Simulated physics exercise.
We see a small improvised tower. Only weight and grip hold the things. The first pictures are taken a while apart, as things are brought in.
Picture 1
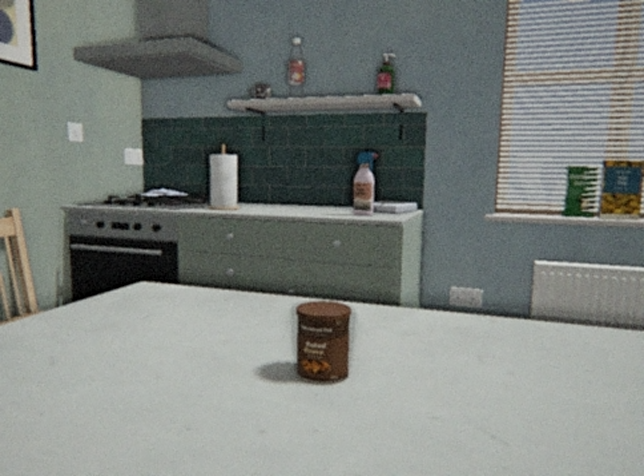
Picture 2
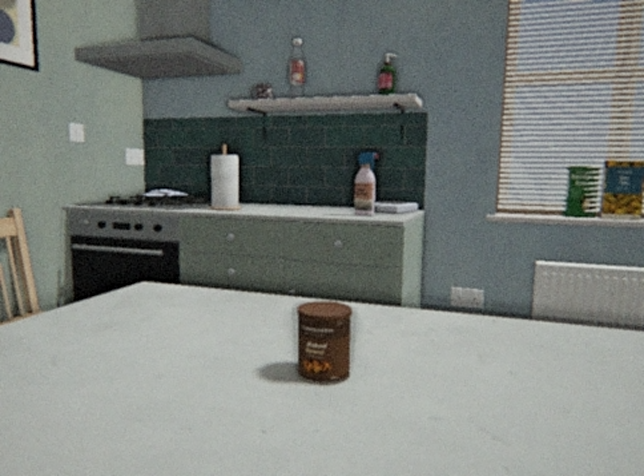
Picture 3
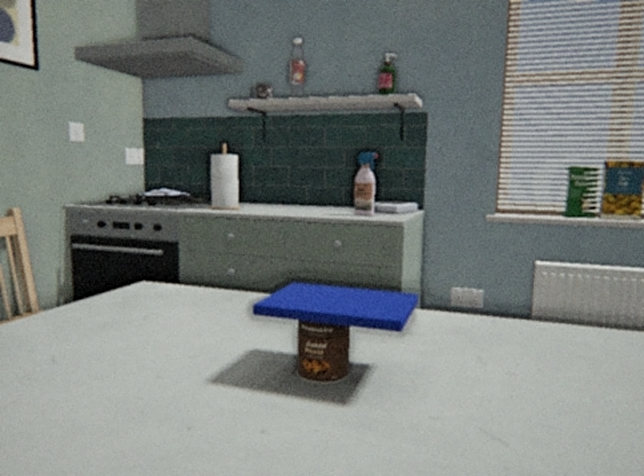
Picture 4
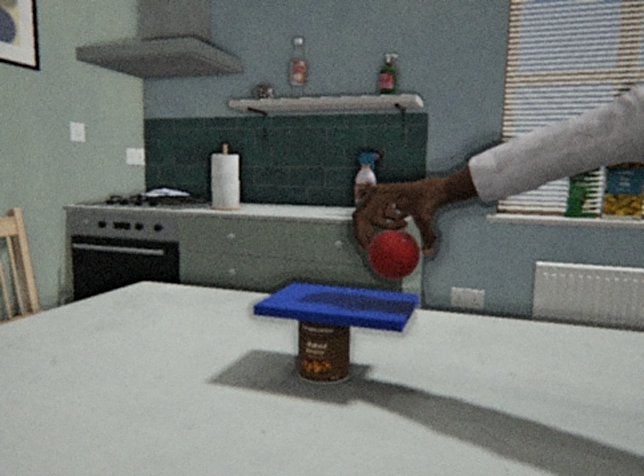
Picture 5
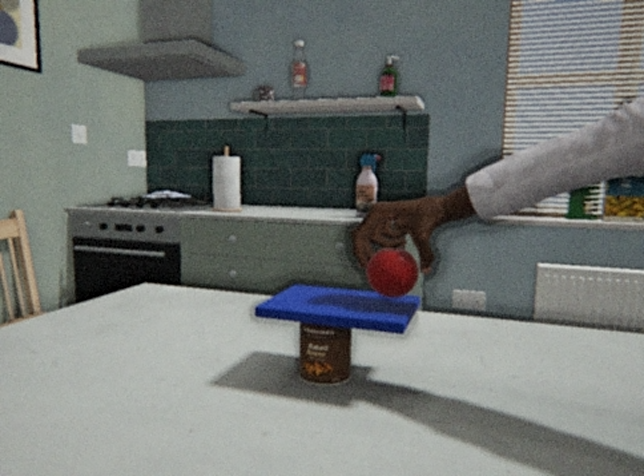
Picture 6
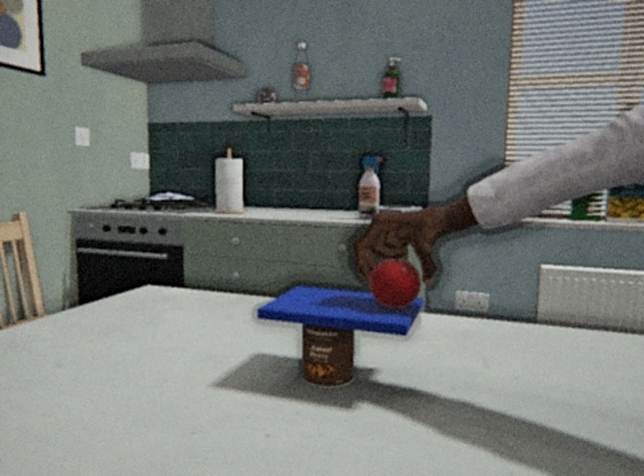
A blue lid appears on top of a brown can on a pale table, then a hand in a light sleeve, reaching in from the right, lowers a red apple to the lid's right side. The view looks across the tabletop to a kitchen with green tiles, an oven at left and a blinded window at right. The camera shifts very slightly near the end.
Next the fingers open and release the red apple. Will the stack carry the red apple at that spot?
As it turns out, it gives way.
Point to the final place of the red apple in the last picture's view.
Around (430, 369).
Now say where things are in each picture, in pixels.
In the first frame, the last thing is not in view yet.
In the second frame, the last thing is not in view yet.
In the third frame, the last thing is not in view yet; blue lid (340, 304).
In the fourth frame, still above its spot; red apple (394, 254); blue lid (340, 304).
In the fifth frame, still above its spot; red apple (393, 272); blue lid (341, 306).
In the sixth frame, in place under the hand; red apple (395, 283); blue lid (344, 308).
Then, 0.30 s on from there, red apple now fallen; blue lid turned 64° from how it was put.
Then, 0.40 s on from there, blue lid on its side.
Then, 0.60 s on from there, blue lid now fallen.
Then, 1.00 s on from there, things are still on the move.
In the end, fallen, blue lid and red apple; brown tin unmoved. At the end, from the last picture's camera, red apple near (430, 369). The stack loses its balance.
